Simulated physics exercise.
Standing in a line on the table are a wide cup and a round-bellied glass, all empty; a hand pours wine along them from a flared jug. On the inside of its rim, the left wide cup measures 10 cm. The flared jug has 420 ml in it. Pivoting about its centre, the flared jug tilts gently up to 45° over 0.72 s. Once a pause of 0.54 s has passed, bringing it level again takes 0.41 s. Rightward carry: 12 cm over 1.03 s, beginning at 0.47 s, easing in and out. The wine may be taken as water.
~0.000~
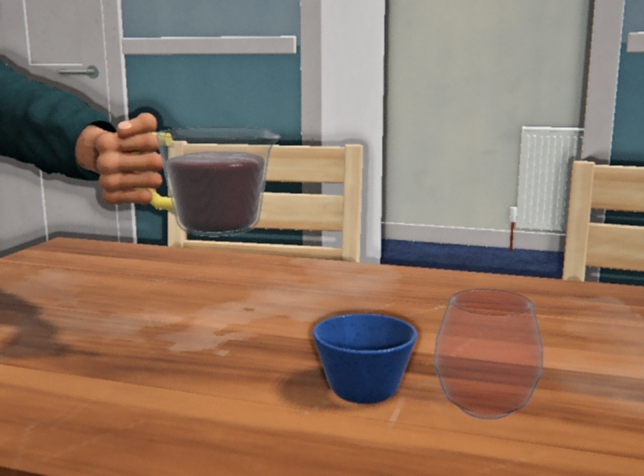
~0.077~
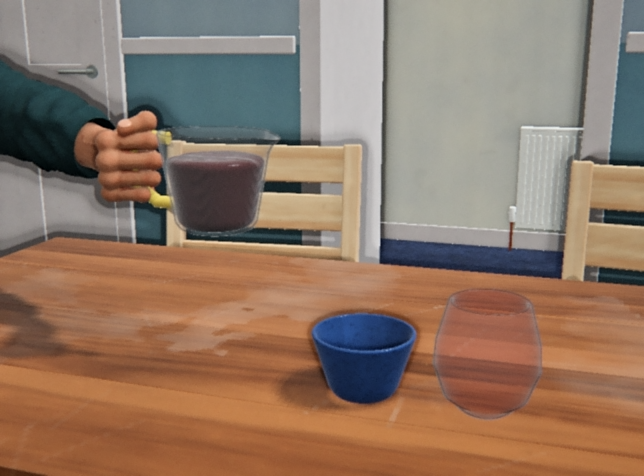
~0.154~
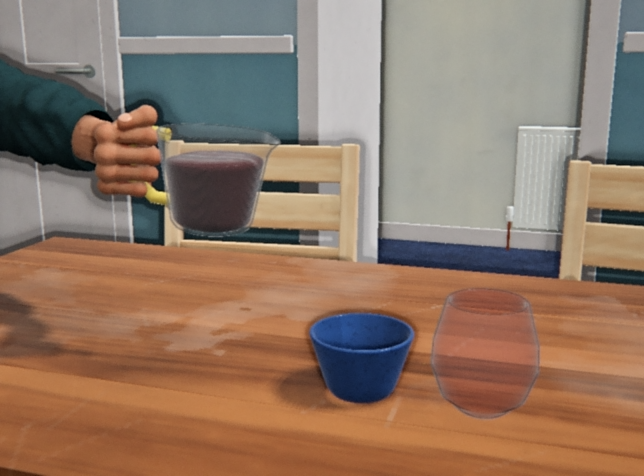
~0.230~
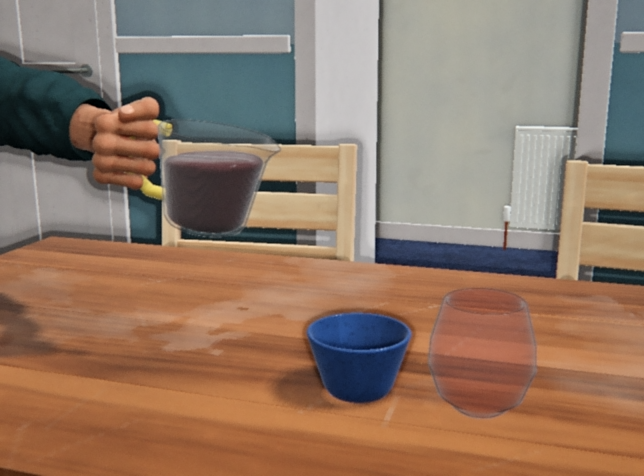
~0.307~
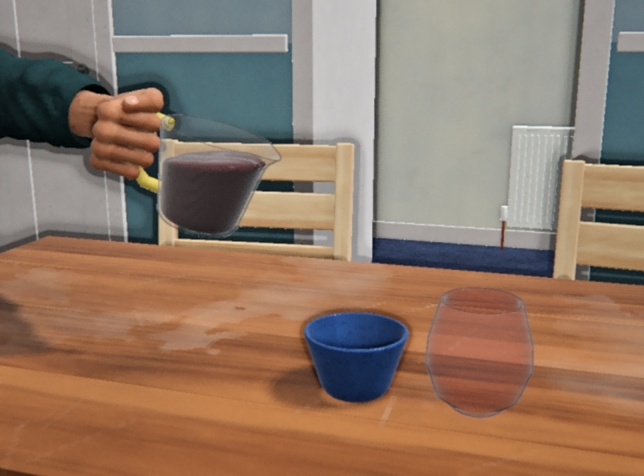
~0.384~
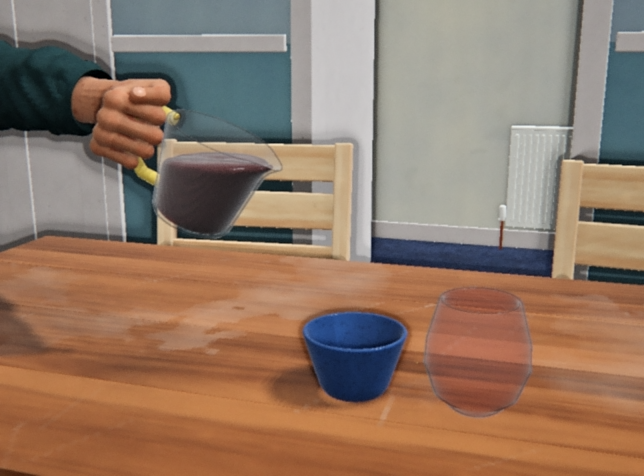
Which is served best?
That would be the far-left one.
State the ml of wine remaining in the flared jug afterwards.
It ends up holding near 270 ml.
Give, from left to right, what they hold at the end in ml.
Final volumes - left about 60 ml, right about 20 ml.
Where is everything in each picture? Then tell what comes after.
It leans 0°; its right rim is at (279, 137); the wine meets the walls at (175, 156) and (264, 160); the left wide cup's rim runs from (316, 329) to (415, 340); the right round-bellied glass's rim runs from (452, 300) to (531, 308), in the first frame.
It leans 1°; its right rim is at (279, 138); the wine meets the walls at (175, 155) and (263, 161), in the second frame.
It leans 5°; its right rim is at (279, 143); the wine meets the walls at (173, 155) and (263, 160), in the third frame.
It leans 10°; its right rim is at (280, 150); the wine meets the walls at (172, 156) and (263, 160), in the fourth frame.
It leans 17°; its right rim is at (280, 159); the wine meets the walls at (171, 157) and (266, 162), in the fifth frame.
It leans 25°; its right rim is at (281, 169); the wine meets the walls at (170, 158) and (273, 165), in the sixth frame.
By 0.73 s the tilt is 45° and from the left they hold 15 ml, 0 ml, the flared jug 375 ml, and 0 ml is on the table.
By 0.99 s the tilt is 45° and from the left they hold 55 ml, 0 ml, the flared jug 325 ml, and 5 ml is on the table.
By 1.26 s the tilt is 45° and from the left they hold 60 ml, 0 ml, the flared jug 290 ml, and 50 ml is on the table.
By 1.55 s the tilt is 9° and from the left they hold 60 ml, 20 ml, the flared jug 270 ml, and 70 ml is on the table.
At rest from the left they hold 60 ml, 20 ml, the flared jug 270 ml, and 70 ml is on the table.
